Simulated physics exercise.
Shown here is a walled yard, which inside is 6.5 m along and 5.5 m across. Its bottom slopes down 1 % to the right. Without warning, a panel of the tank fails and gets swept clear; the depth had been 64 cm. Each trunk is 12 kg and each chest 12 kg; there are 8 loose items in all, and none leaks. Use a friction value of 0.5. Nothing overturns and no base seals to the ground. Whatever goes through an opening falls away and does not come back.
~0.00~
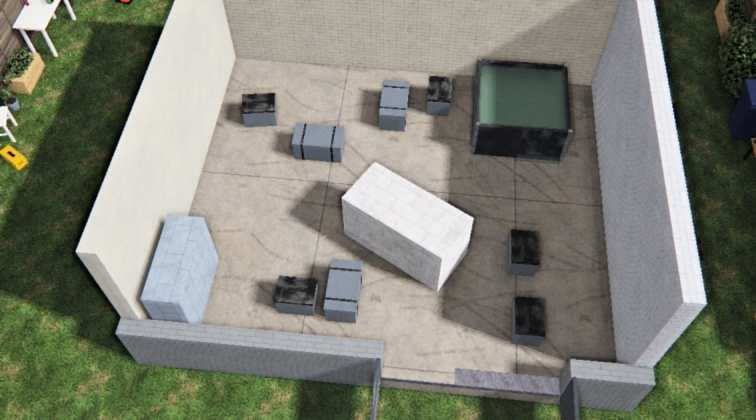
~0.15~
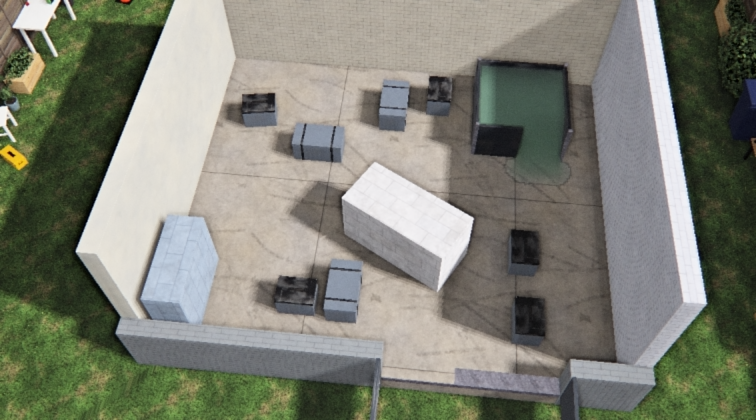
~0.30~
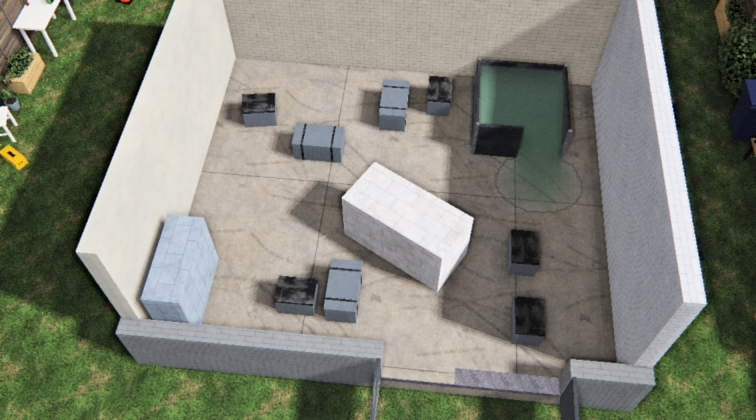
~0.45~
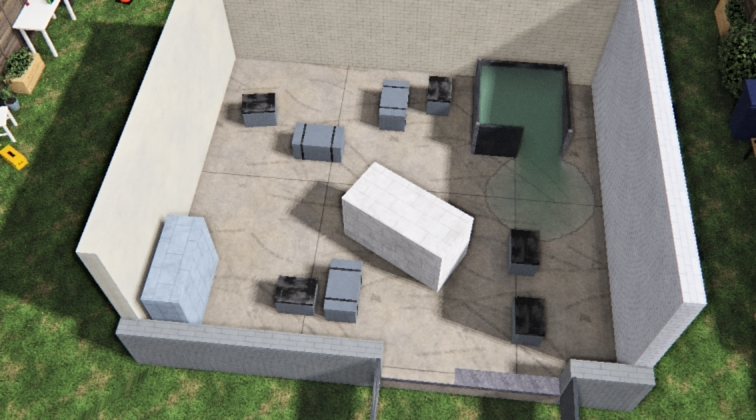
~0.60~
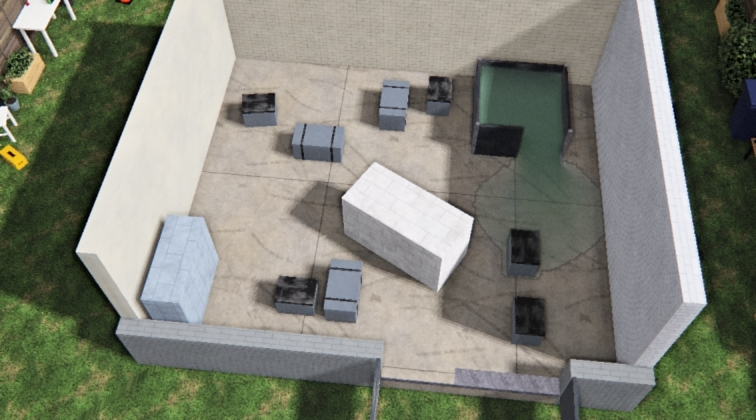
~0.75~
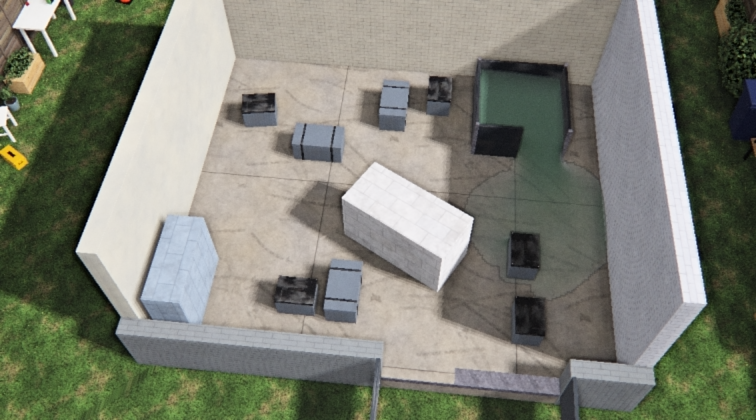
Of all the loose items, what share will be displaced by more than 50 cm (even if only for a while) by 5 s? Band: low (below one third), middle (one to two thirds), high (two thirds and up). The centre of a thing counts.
Low.
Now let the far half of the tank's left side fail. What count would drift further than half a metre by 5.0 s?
Then it comes to 4 of them.
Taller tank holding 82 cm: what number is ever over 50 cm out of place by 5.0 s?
With that change, 2 of them.
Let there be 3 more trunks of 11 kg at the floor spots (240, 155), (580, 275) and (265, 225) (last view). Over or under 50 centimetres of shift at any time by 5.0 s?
One after another they come out inside the limit, above it, inside the limit.
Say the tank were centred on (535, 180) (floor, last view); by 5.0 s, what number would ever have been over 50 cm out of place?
In that case the number is 1.
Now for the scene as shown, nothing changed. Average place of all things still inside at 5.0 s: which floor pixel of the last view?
Close to pixel (344, 174).
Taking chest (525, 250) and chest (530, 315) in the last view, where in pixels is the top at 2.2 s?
First one near (499, 330), second near (514, 370).
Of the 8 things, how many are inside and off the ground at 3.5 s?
By my count, 0.
After 1.1 s 1 of 8 are over 50 cm from their spots; 0 afloat.
After 2.2 s 2 of 8 are over 50 cm from their spots; 0 afloat.
After 3.5 s 2 of 8 are over 50 cm from their spots; 0 afloat.
After 5.0 s 2 of 8 are over 50 cm from their spots, and 2 have been at some point; 0 afloat.
